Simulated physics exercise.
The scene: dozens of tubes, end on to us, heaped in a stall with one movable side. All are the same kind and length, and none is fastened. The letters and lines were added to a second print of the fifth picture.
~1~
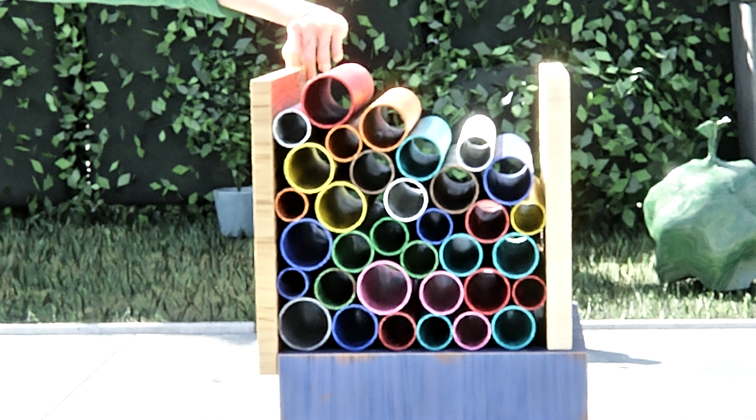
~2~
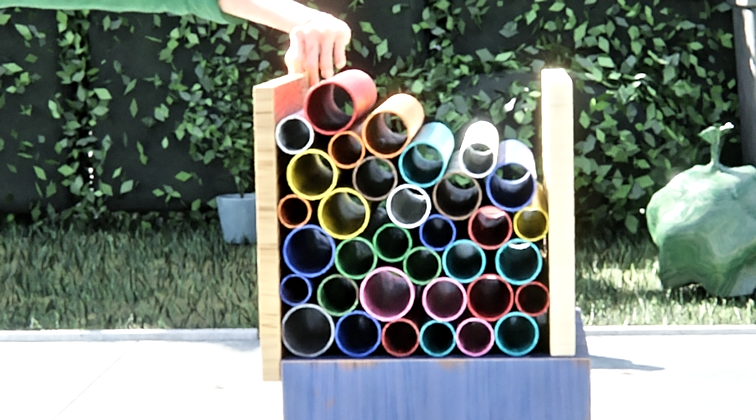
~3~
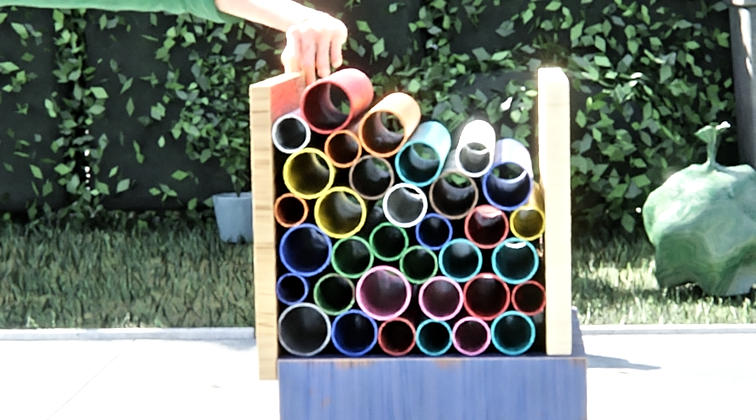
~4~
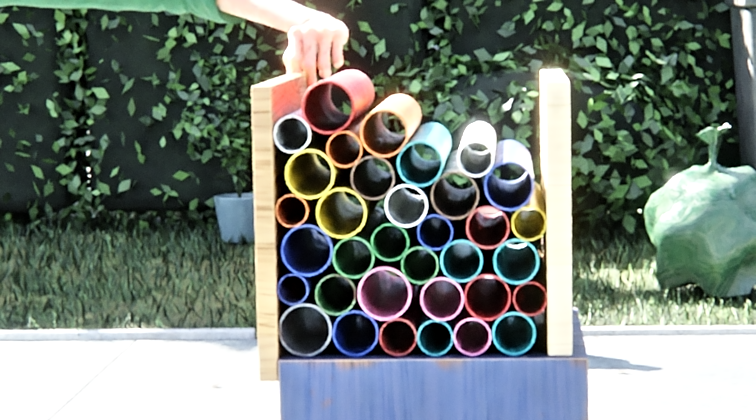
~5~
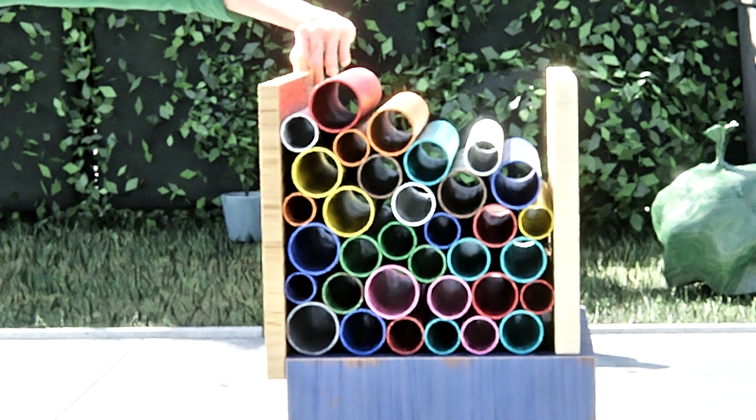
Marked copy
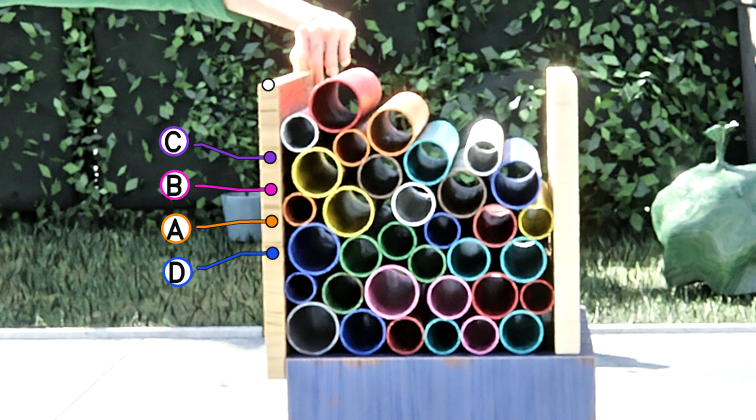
To begin with, a hand reaches in from the upper left and rests at the top of a wooden stall heaped with colourful tubes on a blue base. The hand and stall then shift very slightly right, back left, and right again, while the tubes keep their arrangement.
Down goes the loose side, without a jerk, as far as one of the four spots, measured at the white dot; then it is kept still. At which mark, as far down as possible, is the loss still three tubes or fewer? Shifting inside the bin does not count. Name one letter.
It can be let down to A.
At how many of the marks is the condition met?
Three of them.
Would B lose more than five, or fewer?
At B, fewer than five.
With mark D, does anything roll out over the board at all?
At D: Yes.
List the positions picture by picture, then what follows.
The first frame shows a red tube (487, 221); a blue tube (508, 180); an orange tube (344, 143).
The second frame shows an orange tube (346, 149); side board (290, 214).
The third frame shows a grey tube (305, 330); a turquoise tube (513, 333).
The fourth frame shows a green tube (420, 265); a turquoise tube (461, 261).
The fifth frame shows a red tube (495, 225); a blue tube (516, 184); an orange tube (351, 147).
On the copy, A at (272, 221); B at (271, 190); C at (270, 157); D at (273, 253); the white dot at (268, 85).
On A. First, top of the board (281, 149).
Then, top of the board (282, 220).
Finally, top of the board (282, 220), two out over the board.
By contrast, B two out over the board; C none out over the board; D more than three out over the board.
